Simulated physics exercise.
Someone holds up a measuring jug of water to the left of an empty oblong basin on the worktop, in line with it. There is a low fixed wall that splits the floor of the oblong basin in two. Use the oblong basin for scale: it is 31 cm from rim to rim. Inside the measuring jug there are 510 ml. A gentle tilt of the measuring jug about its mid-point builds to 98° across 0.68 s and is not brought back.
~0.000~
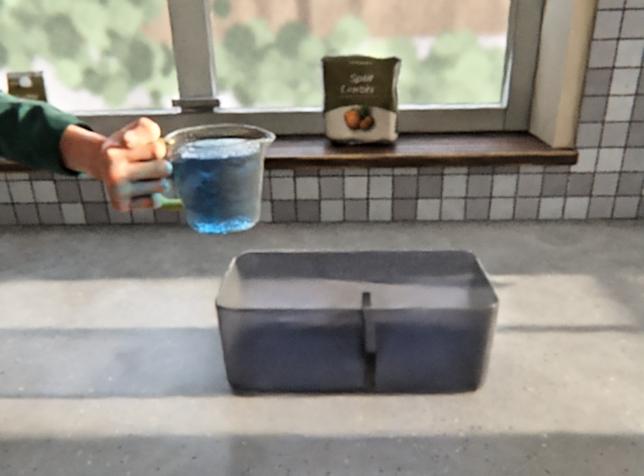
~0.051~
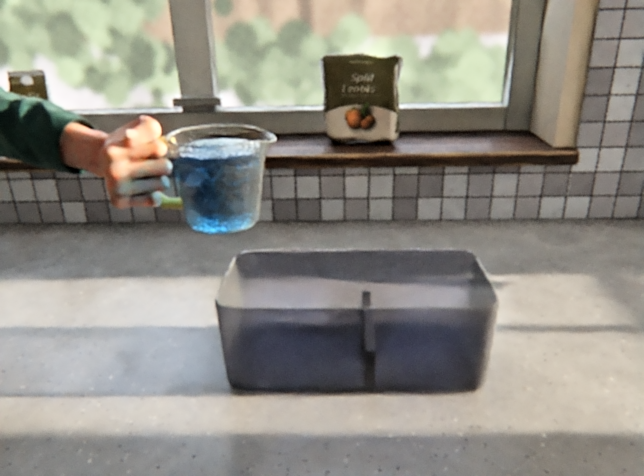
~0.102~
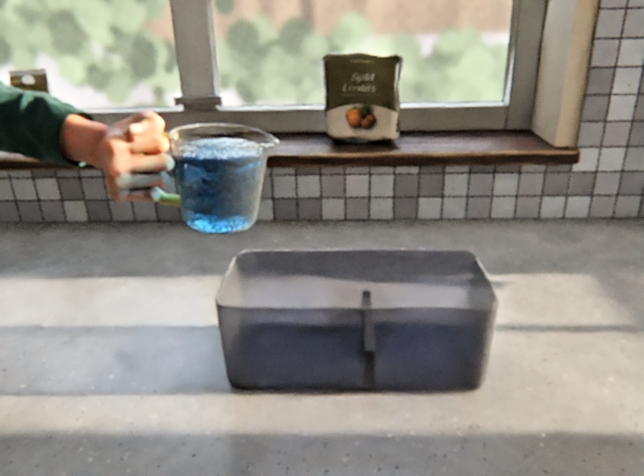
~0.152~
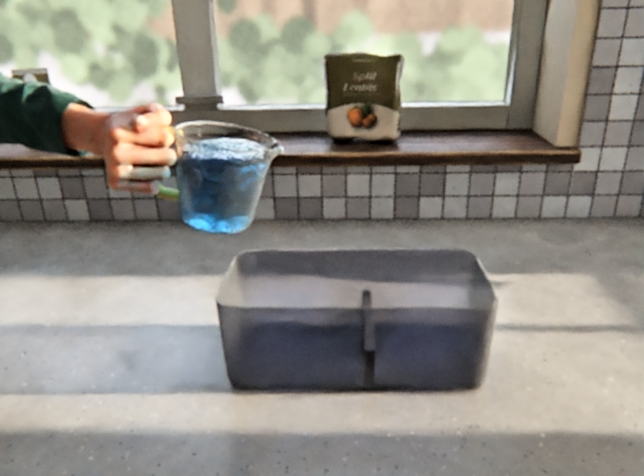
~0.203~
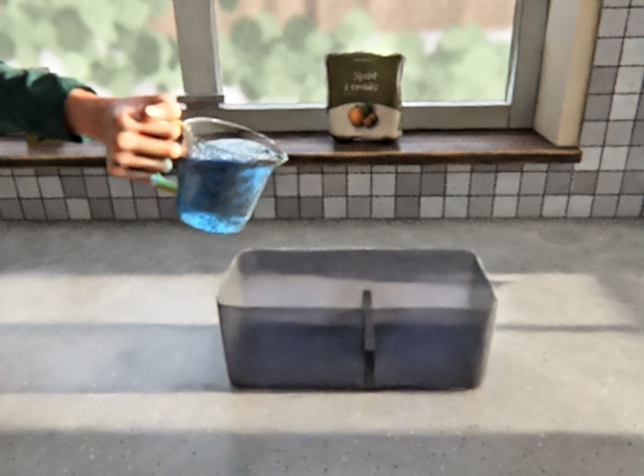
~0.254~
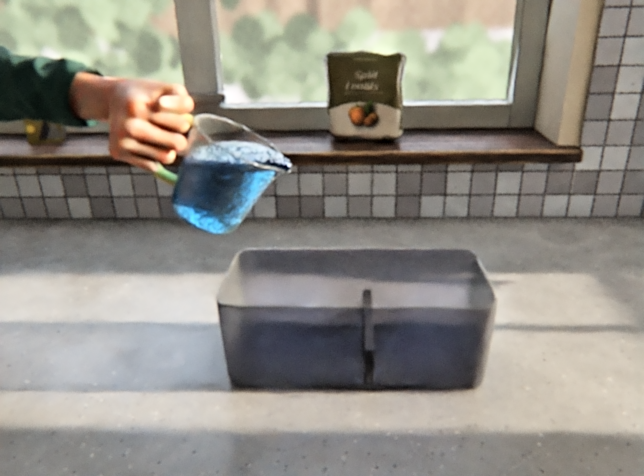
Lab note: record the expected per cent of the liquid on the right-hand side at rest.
Expected right-hand share: 4 per cent.
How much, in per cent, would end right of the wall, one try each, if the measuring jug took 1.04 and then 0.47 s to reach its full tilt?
Respectively about 5 and 5 percent.
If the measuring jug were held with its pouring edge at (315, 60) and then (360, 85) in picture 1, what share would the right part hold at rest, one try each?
I'd say 90 percent on the first go, 95 percent on the next.
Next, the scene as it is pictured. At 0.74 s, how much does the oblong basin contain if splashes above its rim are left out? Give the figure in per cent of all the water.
Roughly 74 per cent.
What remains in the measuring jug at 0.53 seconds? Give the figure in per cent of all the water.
Fraction remaining: Approx. 52 per cent.
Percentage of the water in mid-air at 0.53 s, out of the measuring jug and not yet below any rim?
Near 26 in a hundred.
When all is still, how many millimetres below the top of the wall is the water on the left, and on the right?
Roughly 32 mm on the left side and roughly 52 mm on the right.
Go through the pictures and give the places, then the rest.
In the first frame, tilt 0°; pouring edge (274, 136); surface from (175, 149) to (263, 148); the oblong basin's rim runs from (226, 279) to (486, 277); the wall's top is at (369, 320).
In the second frame, tilt 1°; pouring edge (276, 138); surface from (176, 148) to (264, 149).
In the third frame, tilt 5°; pouring edge (279, 142); surface from (178, 147) to (266, 149).
In the fourth frame, tilt 12°; pouring edge (283, 149); surface from (183, 147) to (271, 151).
In the fifth frame, tilt 20°; pouring edge (288, 158); surface from (187, 150) to (280, 154).
In the sixth frame, tilt 30°; pouring edge (291, 170); surface from (188, 154) to (285, 161); 1 per cent is over the edge.
After 0.53 s the tilt is 87° and 52 per cent is still to pour, 21 is left of the wall and 0 right of it.
After 0.74 s the tilt is 98° and 12 per cent is still to pour, 73 is left of the wall and 1 right of it.
After 0.95 s the tilt is 98° and 1 per cent is still to pour, 90 is left of the wall and 3 right of it.
After 1.18 s the tilt is 98° and 0 per cent is still to pour, 93 is left of the wall and 4 right of it.
In the end 93 per cent lies left of the wall, 4 right of it and 3 outside.
